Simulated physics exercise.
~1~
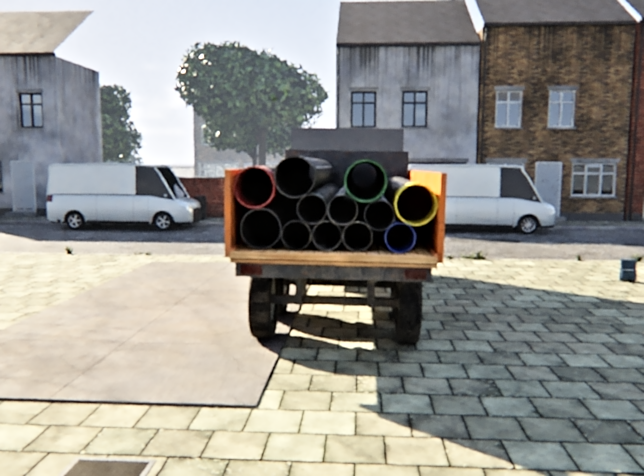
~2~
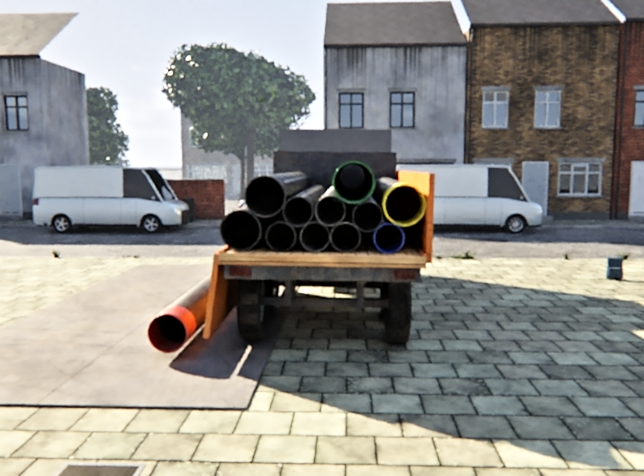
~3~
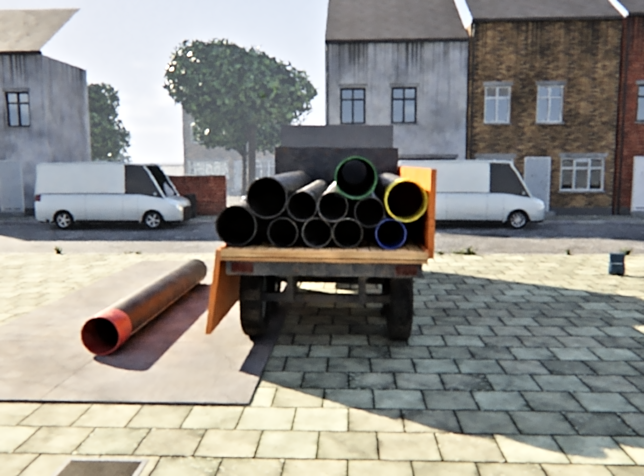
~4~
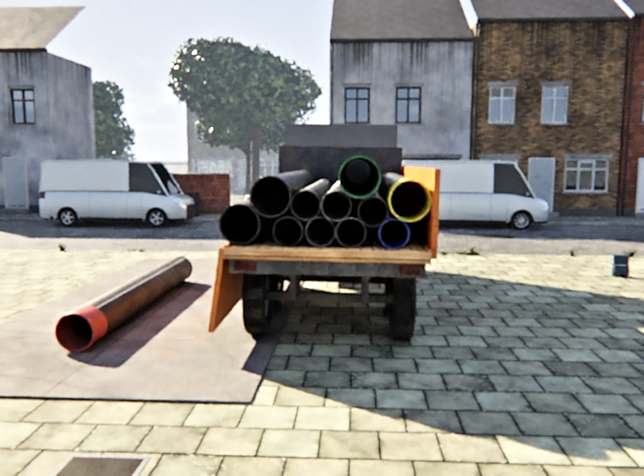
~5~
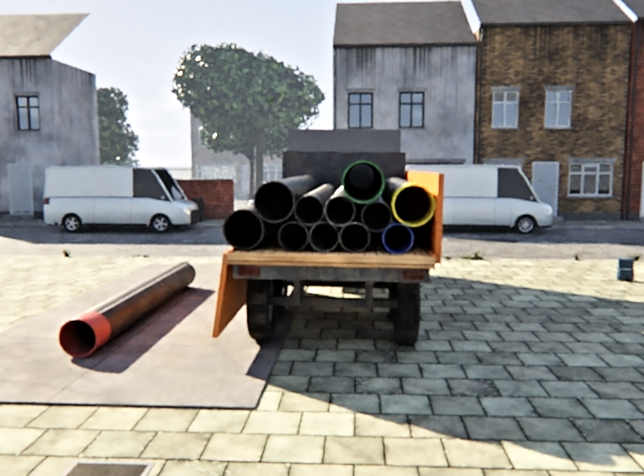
We see the back of a flatbed lorry stacked with dark pipes as its left side panel swings down and the red-ended pipe drops off, rolling a short way left across the ground before settling, while the yellow, blue and green-rimmed pipes stay aboard with the rest.
